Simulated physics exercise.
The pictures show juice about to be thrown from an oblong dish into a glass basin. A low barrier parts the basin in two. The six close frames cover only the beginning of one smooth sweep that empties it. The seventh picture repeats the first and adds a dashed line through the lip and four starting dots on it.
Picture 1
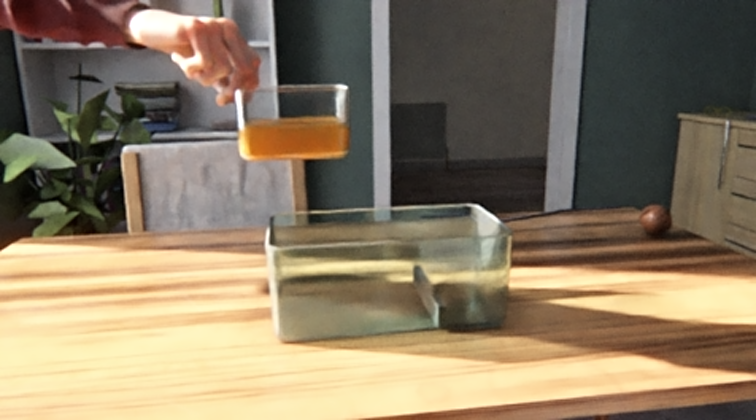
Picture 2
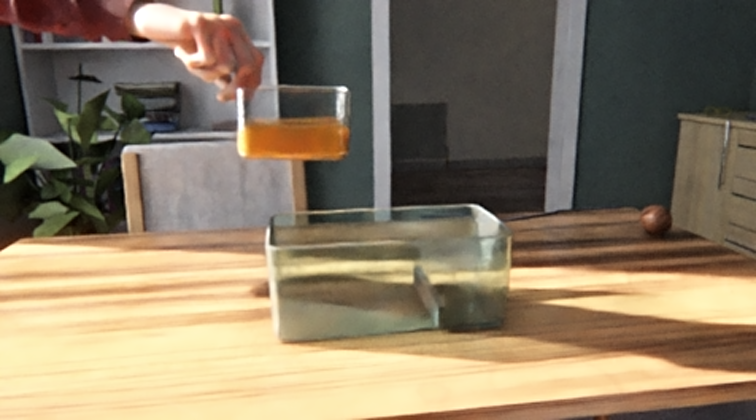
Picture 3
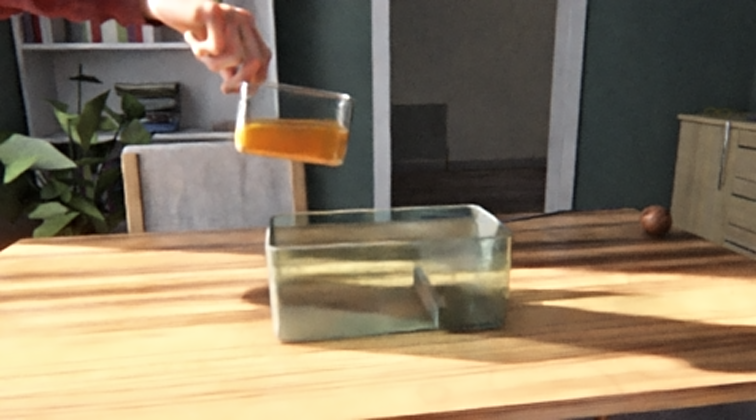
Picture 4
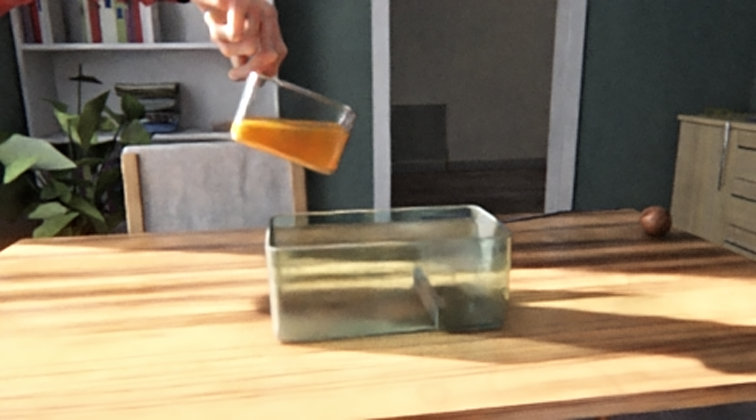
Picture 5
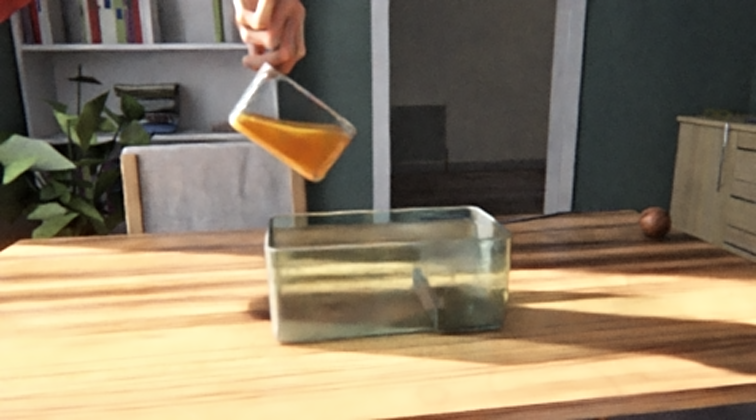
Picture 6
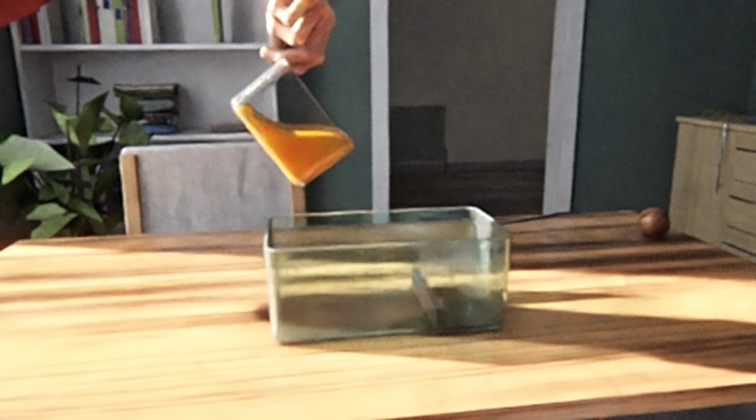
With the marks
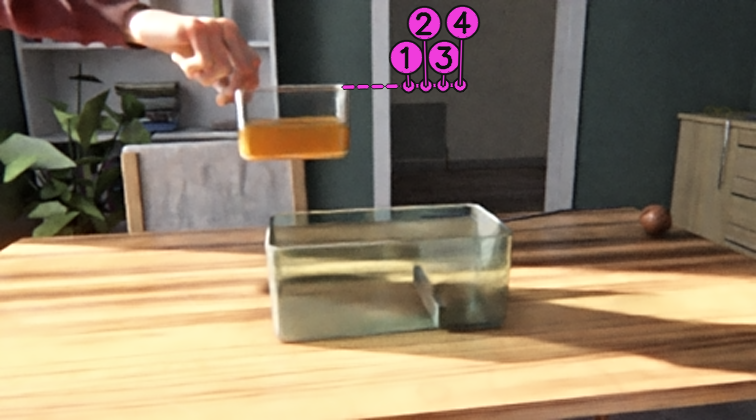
A hand holds a clear oblong dish of orange juice level above a glass basin, parted by a low barrier, on a sunlit wooden table. The hand shifts right and tilts the dish steadily down to the right, and the juice gathers toward the lower corner until it reaches the lip.
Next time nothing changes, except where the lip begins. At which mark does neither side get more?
It is 1.
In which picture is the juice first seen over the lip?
Picture 6.
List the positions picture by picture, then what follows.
The first frame shows upright, lip at (344, 87); basin from (275, 340) to (505, 322); top of the wall at (428, 283); nothing has left yet.
The second frame shows tipped about 3°, lip at (345, 89); nothing has left yet.
The third frame shows tipped about 10°, lip at (349, 97); nothing has left yet.
The fourth frame shows tipped about 23°, lip at (352, 110); nothing has left yet.
The fifth frame shows tipped about 38°, lip at (353, 126); nothing has left yet.
The sixth frame shows tipped about 54°, lip at (348, 143); juice is over the lip, down to (348, 143).
On the marked copy, 1 at (408, 85); 2 at (425, 85); 3 at (443, 85); 4 at (460, 84).
With 1, about 48 % ends left of the wall and 49 % right of it; 4 % is lost outside.
With 2, about 22 % ends left of the wall and 71 % right of it; 6 % is lost outside.
With 3, about 25 % ends left of the wall and 71 % right of it; 4 % is lost outside.
With 4, about 28 % ends left of the wall and 64 % right of it; 8 % is lost outside.
